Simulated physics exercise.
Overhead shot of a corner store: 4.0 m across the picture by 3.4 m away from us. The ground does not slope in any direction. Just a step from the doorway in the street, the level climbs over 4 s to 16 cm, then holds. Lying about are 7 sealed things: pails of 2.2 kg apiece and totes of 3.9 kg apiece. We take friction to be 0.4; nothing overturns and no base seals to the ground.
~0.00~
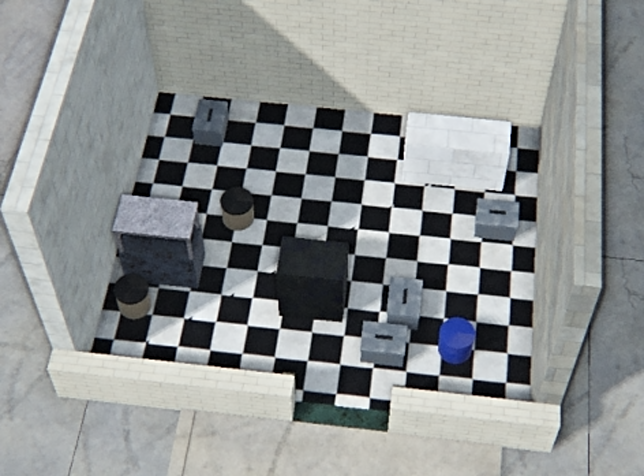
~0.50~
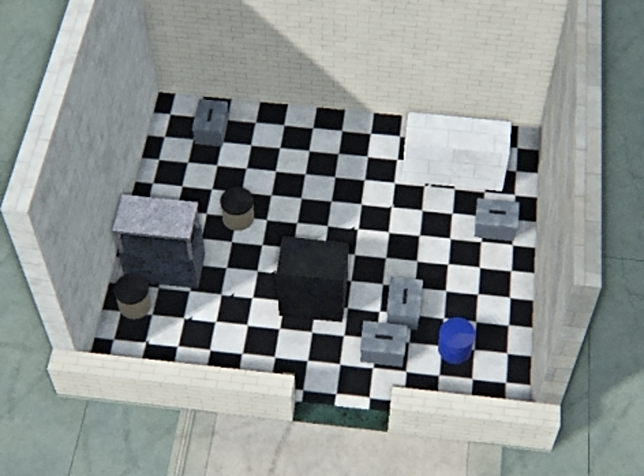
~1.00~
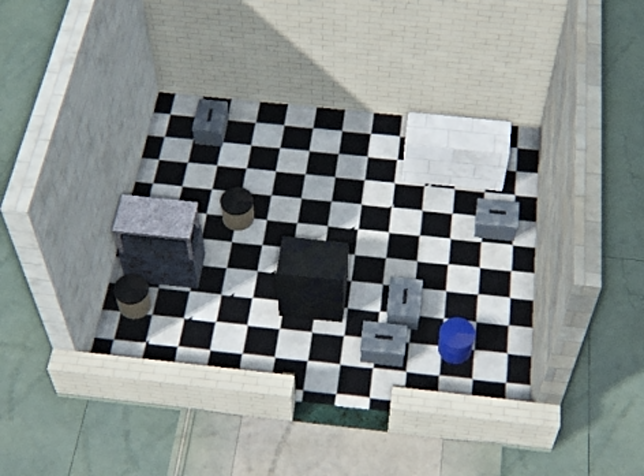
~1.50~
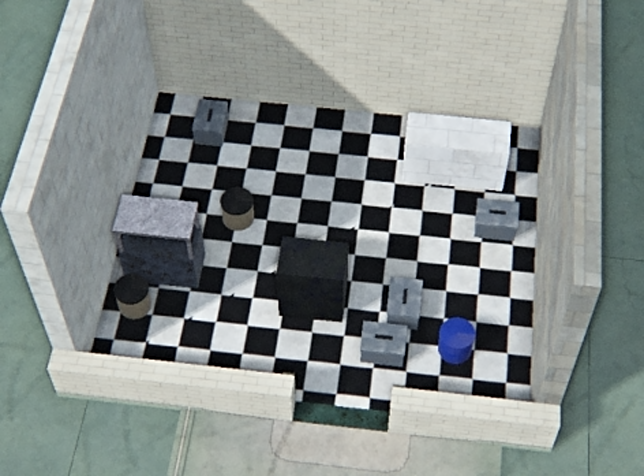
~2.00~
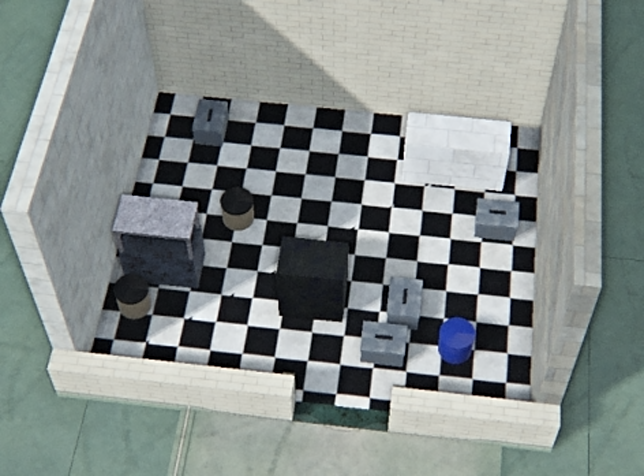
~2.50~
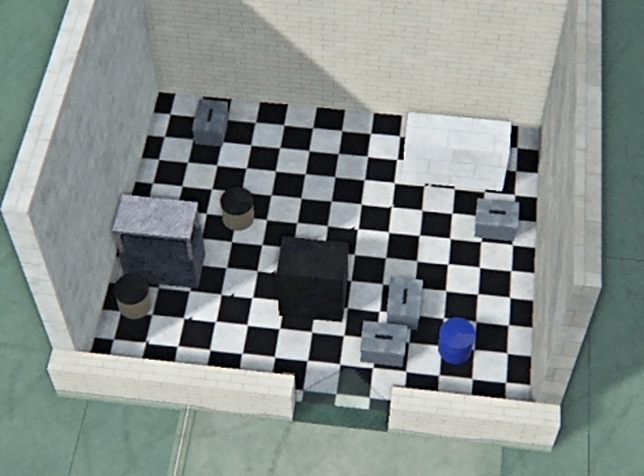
We see a walled room with a checkered floor, a blue pail, gray totes and dark blocks from above, as greenish water spreads over the pale paving outside and slightly into the doorway, while the objects inside stay still.
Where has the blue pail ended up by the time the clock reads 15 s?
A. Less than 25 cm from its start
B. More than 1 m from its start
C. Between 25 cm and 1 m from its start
Between 25 cm and 1 m from its start.
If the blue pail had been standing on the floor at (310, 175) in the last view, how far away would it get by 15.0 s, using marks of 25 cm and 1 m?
So it journeys a long way.
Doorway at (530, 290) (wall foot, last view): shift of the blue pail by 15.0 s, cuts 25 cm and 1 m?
Then the blue pail would have shifted modestly.
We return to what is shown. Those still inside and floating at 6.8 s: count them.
At that instant the tally stands at 4.
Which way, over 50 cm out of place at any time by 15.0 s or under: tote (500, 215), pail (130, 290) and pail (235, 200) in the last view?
Taking them in order: Smaller; smaller; greater.
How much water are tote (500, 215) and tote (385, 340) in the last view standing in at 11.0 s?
I'd estimate 6 cm for the first and 9 cm for the second.
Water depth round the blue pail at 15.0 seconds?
Roughly 6 cm at that moment.
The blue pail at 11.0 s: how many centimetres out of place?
About 20 cm by then.
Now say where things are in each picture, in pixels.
The blue pail at (458, 333) rests on the ground; water covers 0.0 m2; 0 of 7 have shifted, in the first frame.
The blue pail at (458, 333) rests on the ground; 0.0 m2 under water; 0 of 7 have shifted, in the second frame.
The blue pail at (458, 333), on the bottom; 0.0 m2 under water; 0 of 7 have shifted, in the third frame.
The blue pail at (458, 333) rests on the ground; water covers 0.0 m2; 0 of 7 have shifted, in the fourth frame.
The blue pail at (458, 333), on the bottom; 0.0 m2 under water; 0 of 7 have shifted, in the fifth frame.
The blue pail at (458, 333) rests on the ground; water covers 0.2 m2; 0 of 7 have shifted, in the sixth frame.
After 3.5 s the blue pail is near (458, 333), 0.0 m from its start, aground; 0 afloat.
After 6.8 s the blue pail is near (504, 334), 0.4 m from its start, aground; 4 afloat.
After 11.0 s the blue pail is near (439, 341), 0.2 m from its start, afloat; 7 afloat.
After 15.0 s the blue pail is near (499, 307), 0.5 m from its start, afloat; 7 afloat.
